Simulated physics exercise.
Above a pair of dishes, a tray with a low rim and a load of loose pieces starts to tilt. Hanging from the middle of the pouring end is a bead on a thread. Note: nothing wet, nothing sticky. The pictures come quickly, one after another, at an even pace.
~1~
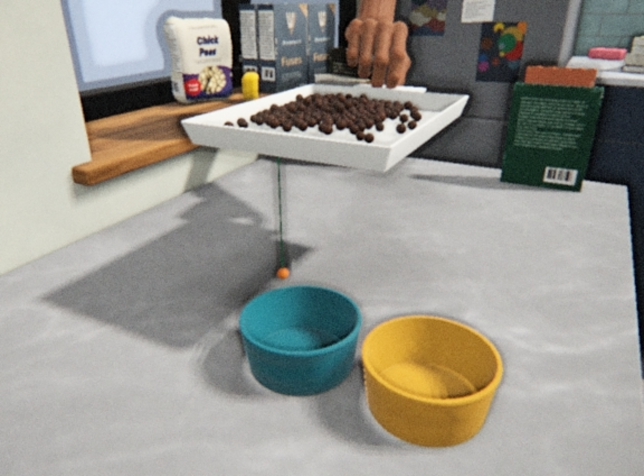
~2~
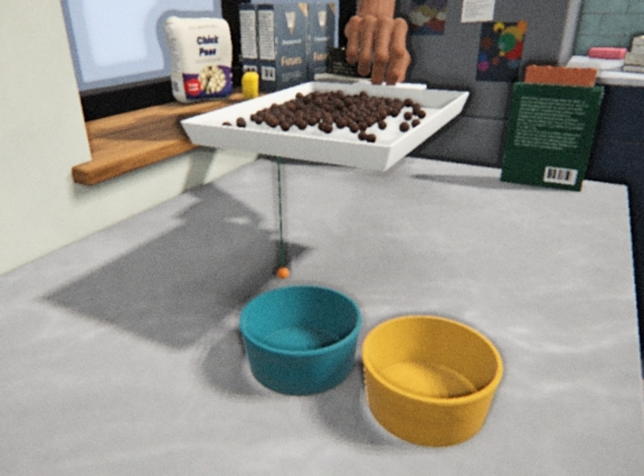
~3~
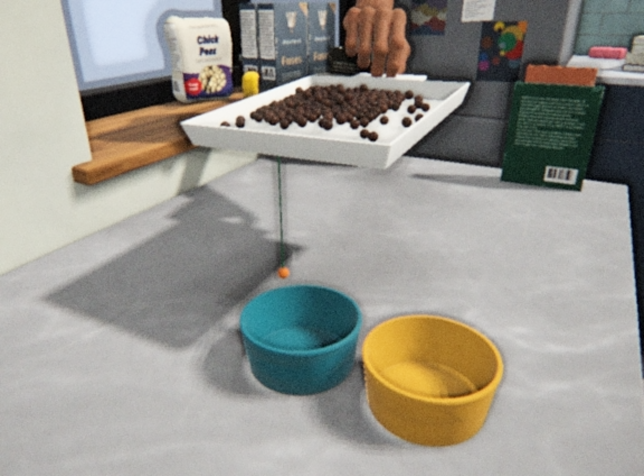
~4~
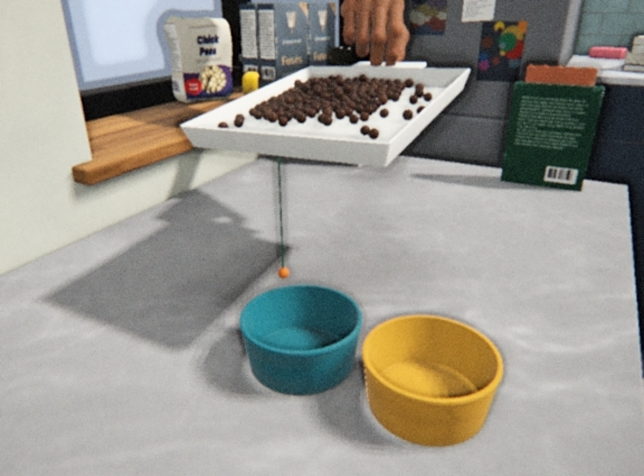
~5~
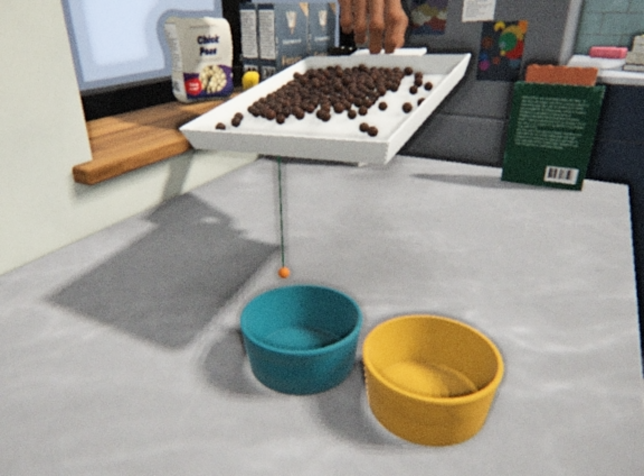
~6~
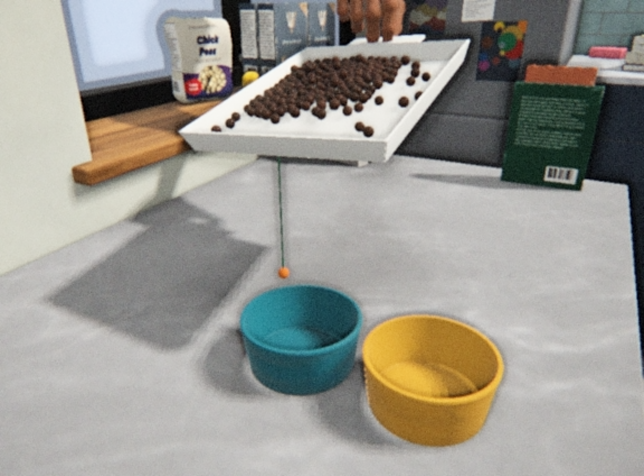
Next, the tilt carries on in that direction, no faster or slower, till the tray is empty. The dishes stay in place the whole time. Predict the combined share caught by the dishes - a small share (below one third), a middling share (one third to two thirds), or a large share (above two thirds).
A small share, below one third.
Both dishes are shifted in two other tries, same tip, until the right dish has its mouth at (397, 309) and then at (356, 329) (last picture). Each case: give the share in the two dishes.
Close to 0 in a hundred first, close to 40 in a hundred second.
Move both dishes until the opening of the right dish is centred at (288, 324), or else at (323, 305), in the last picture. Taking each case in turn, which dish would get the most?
First placement: The leftmost one; second placement: The leftmost one.
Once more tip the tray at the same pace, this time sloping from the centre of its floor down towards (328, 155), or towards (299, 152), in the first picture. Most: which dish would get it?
For the first aim the left side, for the second the left side.
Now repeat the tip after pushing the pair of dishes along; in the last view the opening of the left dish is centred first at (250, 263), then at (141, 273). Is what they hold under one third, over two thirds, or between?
Below one third, then more than two thirds.
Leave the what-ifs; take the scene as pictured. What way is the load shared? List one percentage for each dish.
At the end, 10 percent of the load sits in the left dish and 0 percent in the right dish.
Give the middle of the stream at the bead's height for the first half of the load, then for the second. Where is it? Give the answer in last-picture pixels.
At about (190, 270), then at (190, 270).
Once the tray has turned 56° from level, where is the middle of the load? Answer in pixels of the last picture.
Near (230, 133).
Just after the last frame, tray tipped steeply; the larger part on the tray; just a few in the left dish; about a tenth outside both; about a tenth in the air.
A moment on, tray tipped right over; about a tenth on the tray; about a tenth in the left dish; the larger part outside both; about a tenth in the air.
Further on, tray tipped past a quarter turn; about a tenth in the left dish; almost all outside both.
When it is over, tray tipped past a quarter turn; not one in the right dish; about a tenth in the left dish; almost all outside both.
